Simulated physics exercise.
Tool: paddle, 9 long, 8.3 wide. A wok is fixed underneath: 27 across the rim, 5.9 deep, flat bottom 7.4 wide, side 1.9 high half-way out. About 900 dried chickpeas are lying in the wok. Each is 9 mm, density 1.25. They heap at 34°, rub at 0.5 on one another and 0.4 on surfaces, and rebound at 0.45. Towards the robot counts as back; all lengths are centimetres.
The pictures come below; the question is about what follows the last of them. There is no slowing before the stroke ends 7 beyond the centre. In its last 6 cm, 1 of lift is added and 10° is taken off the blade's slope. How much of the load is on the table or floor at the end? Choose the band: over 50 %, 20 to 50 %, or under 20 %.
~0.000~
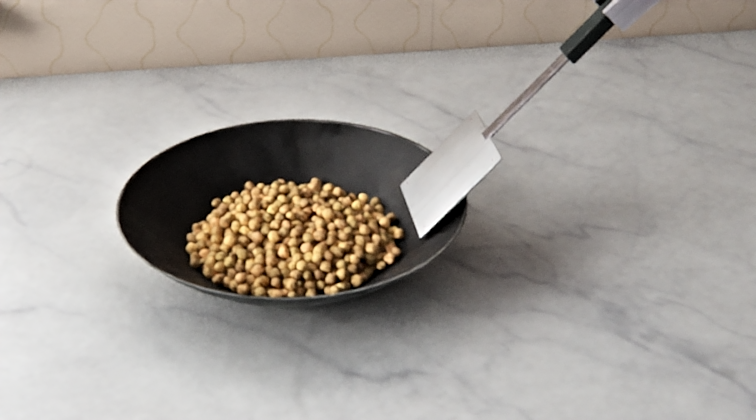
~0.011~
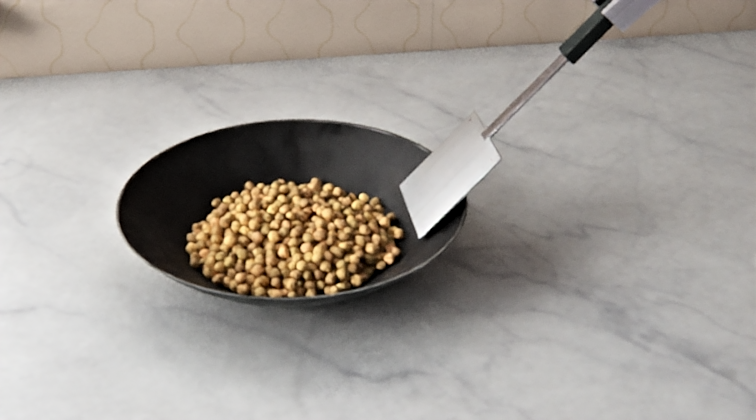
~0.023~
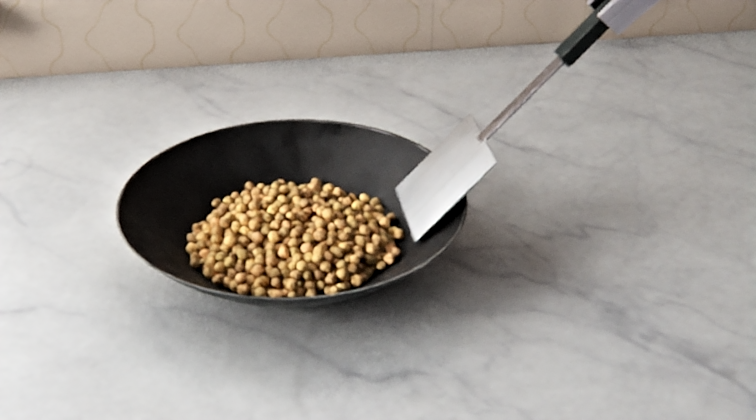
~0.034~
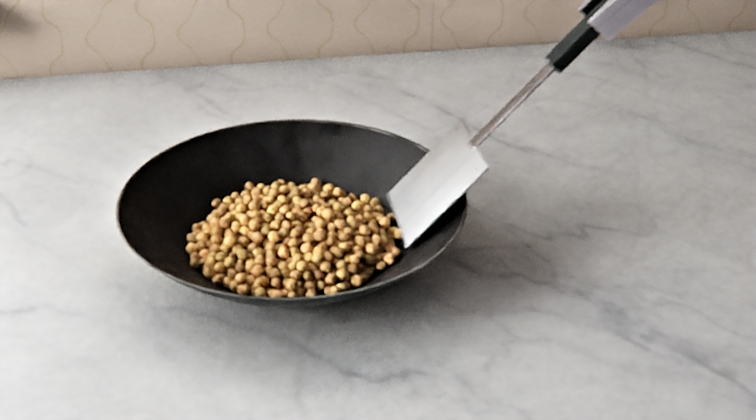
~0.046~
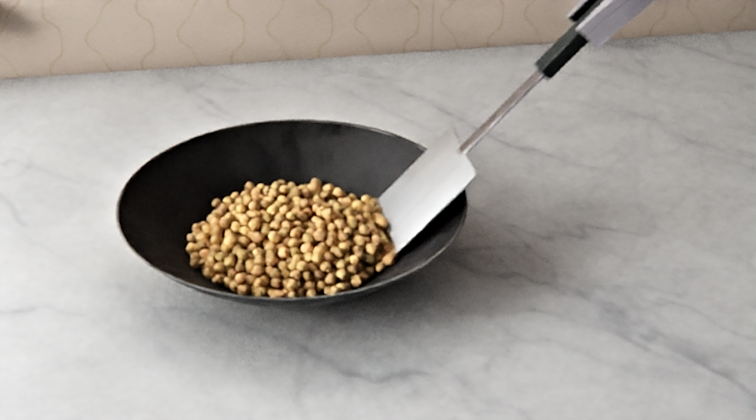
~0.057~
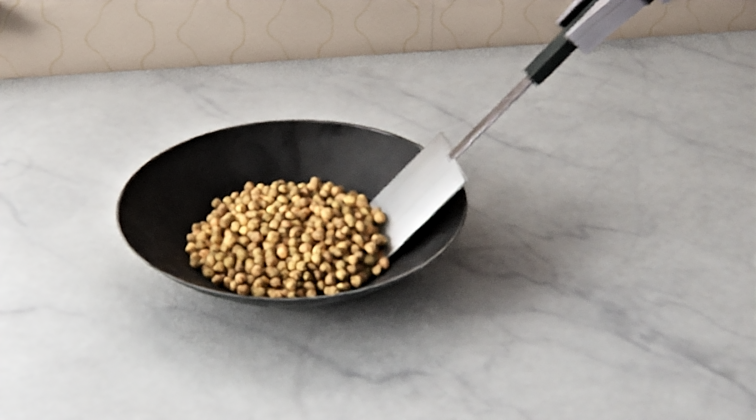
Under 20 %.
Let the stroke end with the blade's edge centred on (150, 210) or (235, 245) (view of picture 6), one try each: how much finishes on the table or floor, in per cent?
I'd say roughly 50 per cent, then roughly 0 per cent.
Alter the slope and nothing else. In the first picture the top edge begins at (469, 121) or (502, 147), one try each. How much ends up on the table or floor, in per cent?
Some 20 and 10 per cent.
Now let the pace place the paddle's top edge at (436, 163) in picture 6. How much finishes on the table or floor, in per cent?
Expect about 35 per cent there.
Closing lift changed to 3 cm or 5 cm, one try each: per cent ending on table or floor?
Roughly 15 per cent, then 20 per cent.
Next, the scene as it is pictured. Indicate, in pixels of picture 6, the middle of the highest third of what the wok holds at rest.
Close to pixel (174, 215).
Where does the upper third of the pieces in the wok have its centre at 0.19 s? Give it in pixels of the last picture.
Near (206, 219).
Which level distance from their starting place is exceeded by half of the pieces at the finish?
Near 7 cm, measured level.
After 0.12 s, sloping 47°, highest piece 6 above the table; 900 in the wok.
After 0.19 s, sloping 44°, highest piece 7 above the table; 900 in the wok.
After 0.42 s, sloping 37°, highest piece 8 above the table; 790 in the wok, 96 on the table or floor, 14 on the blade or in flight.
After 1.47 s, sloping 37°, highest piece 7 above the table; 785 in the wok, 115 on the table or floor.
At rest, 785 in the wok, 115 on the table or floor. That is 13 % on the table or floor.
